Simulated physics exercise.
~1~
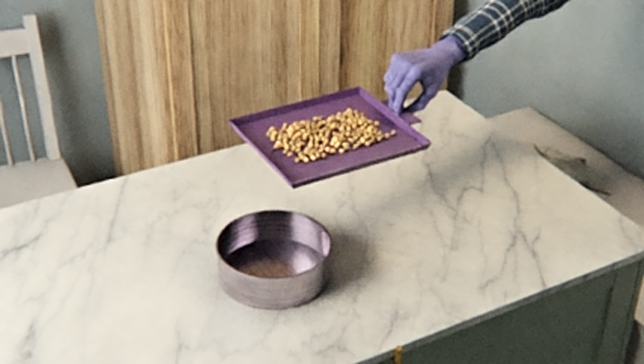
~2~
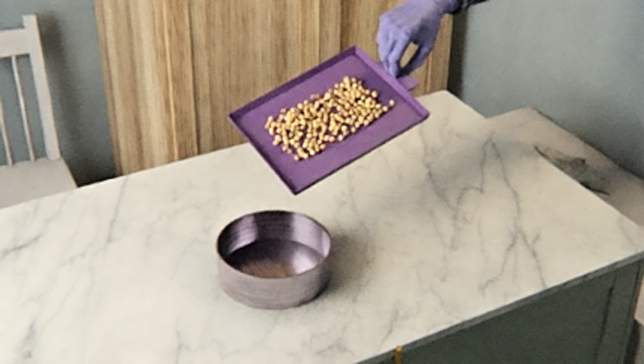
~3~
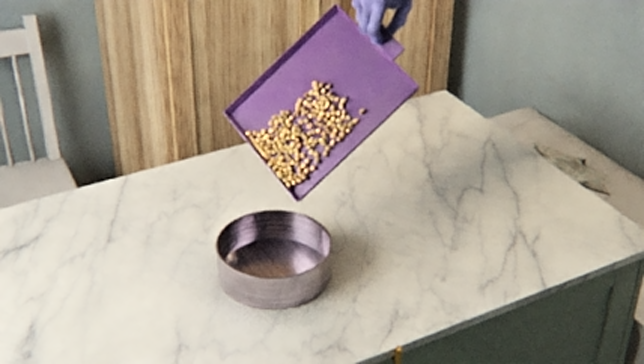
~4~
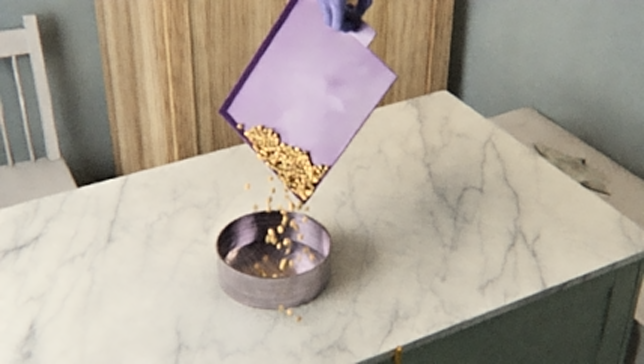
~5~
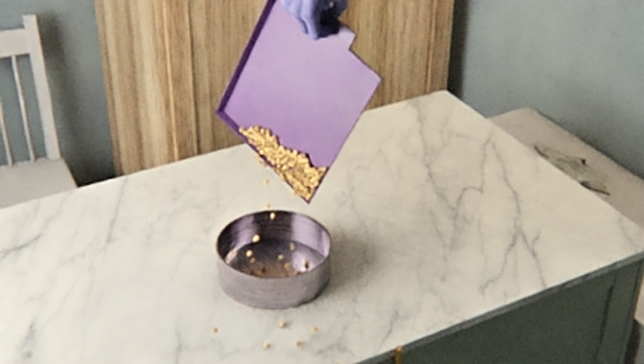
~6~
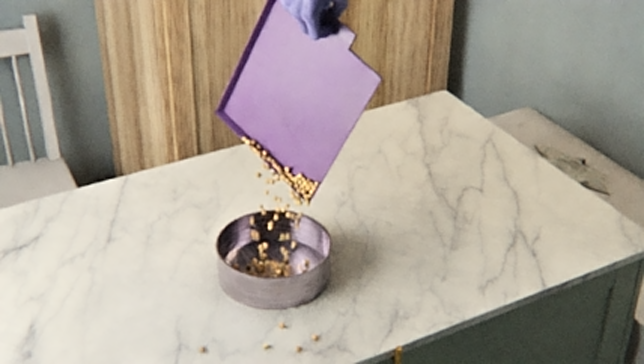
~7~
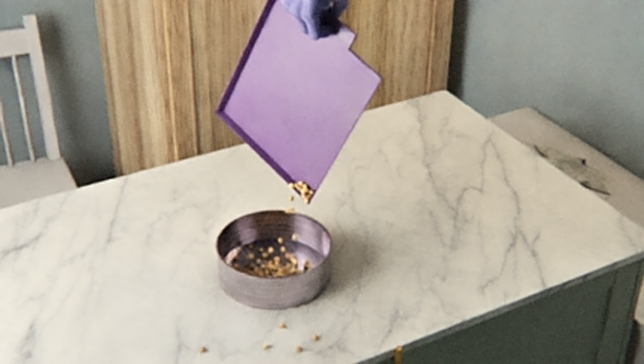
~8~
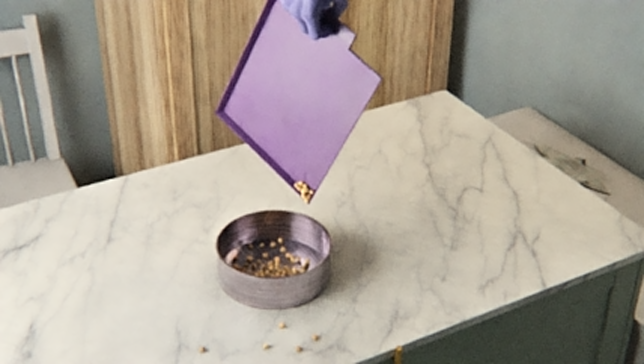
At the start, a purple-gloved hand in a checked sleeve holds a flat purple tray of dried chickpeas above a round metallic pot on a marble-topped table. The hand tips the tray steadily, raising its handle end, and the chickpeas slide toward the lowest corner. They begin to pour over the edge into the pot, and a few land on the tabletop in front of it. The tray then stays steeply tilted while the rest streams down. By the end, most chickpeas are in the pot, a few cling to the tray's lower corner, and several lie on the marble.
